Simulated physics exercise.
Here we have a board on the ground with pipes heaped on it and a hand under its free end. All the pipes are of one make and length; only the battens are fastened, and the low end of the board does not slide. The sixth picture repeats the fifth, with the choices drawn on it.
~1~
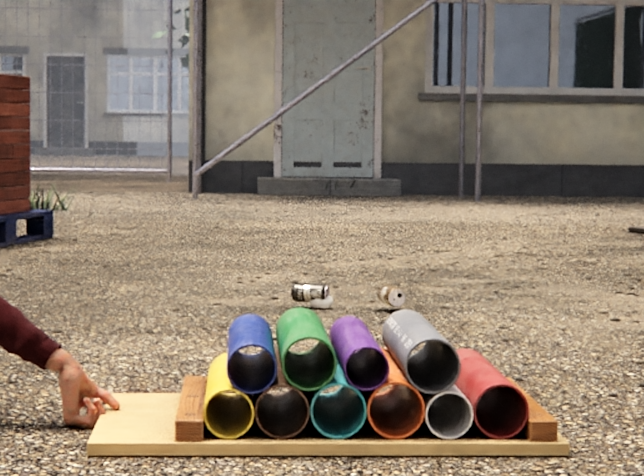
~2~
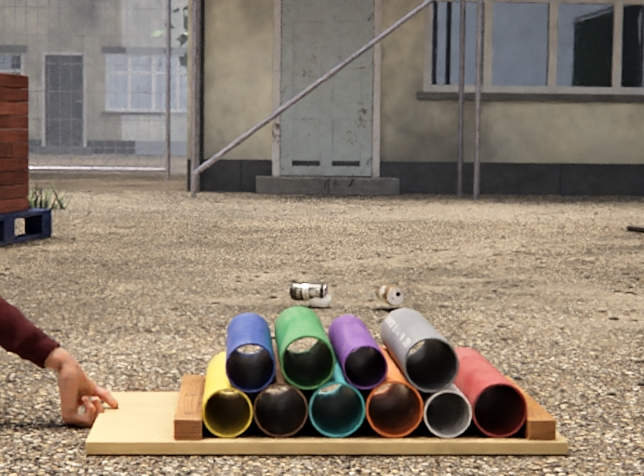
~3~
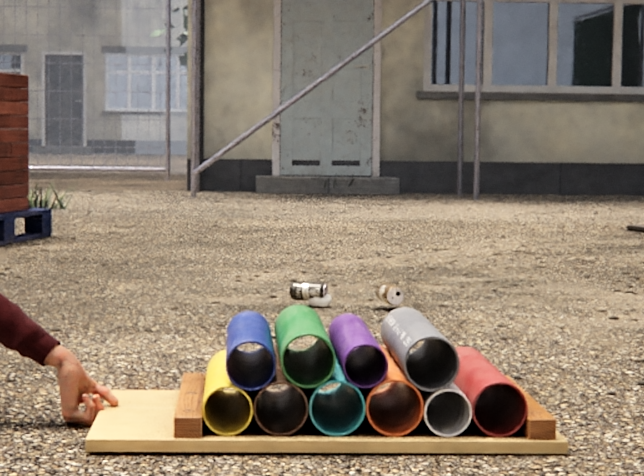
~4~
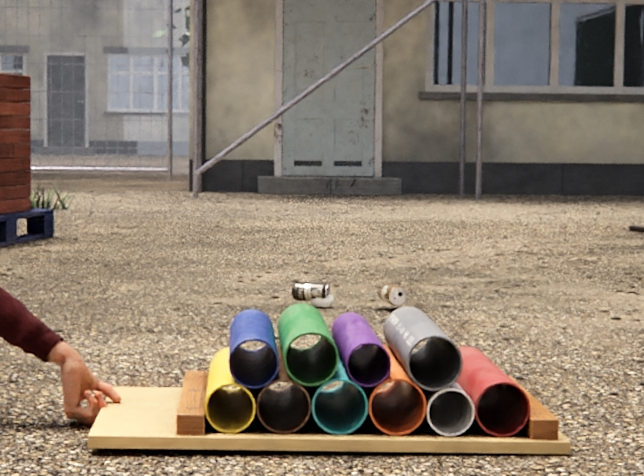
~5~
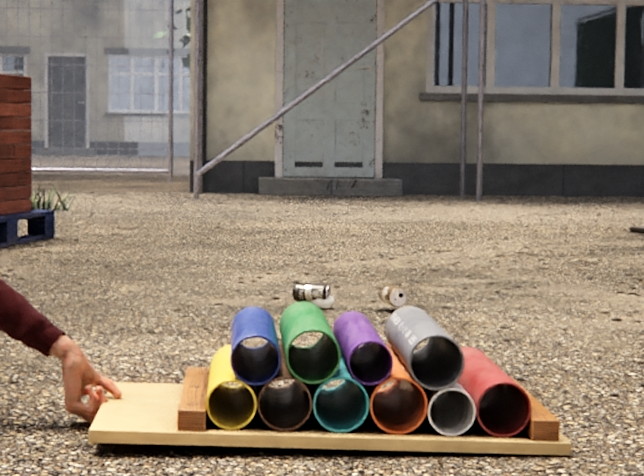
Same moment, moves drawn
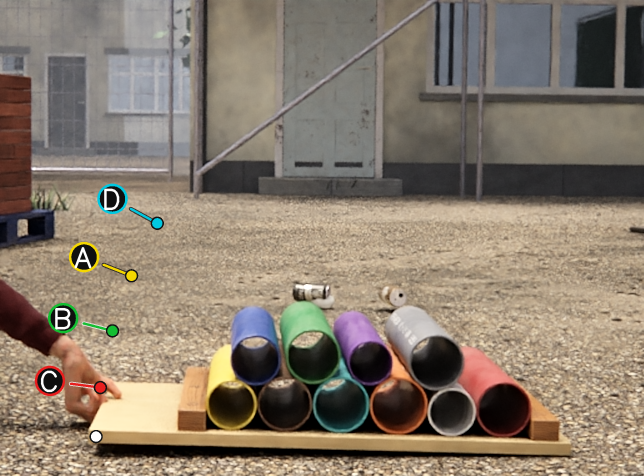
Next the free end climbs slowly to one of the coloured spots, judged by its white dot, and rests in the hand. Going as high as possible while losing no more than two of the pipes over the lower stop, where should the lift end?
No higher than D.
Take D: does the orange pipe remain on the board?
Yes.
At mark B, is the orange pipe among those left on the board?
Yes.
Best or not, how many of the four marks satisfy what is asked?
The number is four.
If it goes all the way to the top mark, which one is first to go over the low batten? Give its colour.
The grey one.
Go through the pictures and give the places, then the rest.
Red pipe (501, 411); green pipe (310, 363); grey pipe (433, 366), in the first frame.
Grey pipe (432, 365); blue pipe (250, 367), in the second frame.
Board (321, 410); yellow pipe (228, 410); brown pipe (281, 409); grey pipe (431, 364), in the third frame.
Board (323, 408); yellow pipe (231, 408); brown pipe (284, 406), in the fourth frame.
Board (325, 406); yellow pipe (232, 405); brown pipe (285, 404), in the fifth frame.
On the marked copy, A at (132, 276); B at (113, 331); C at (100, 388); D at (157, 223); the white dot at (96, 437).
Taking D. A third of the way, board at 17°.
Two thirds of the way, board at 28°.
When it is over, board at 28°, one over the low batten (grey).
As for the rest, A one over the low batten (grey); B none over the low batten; C none over the low batten.
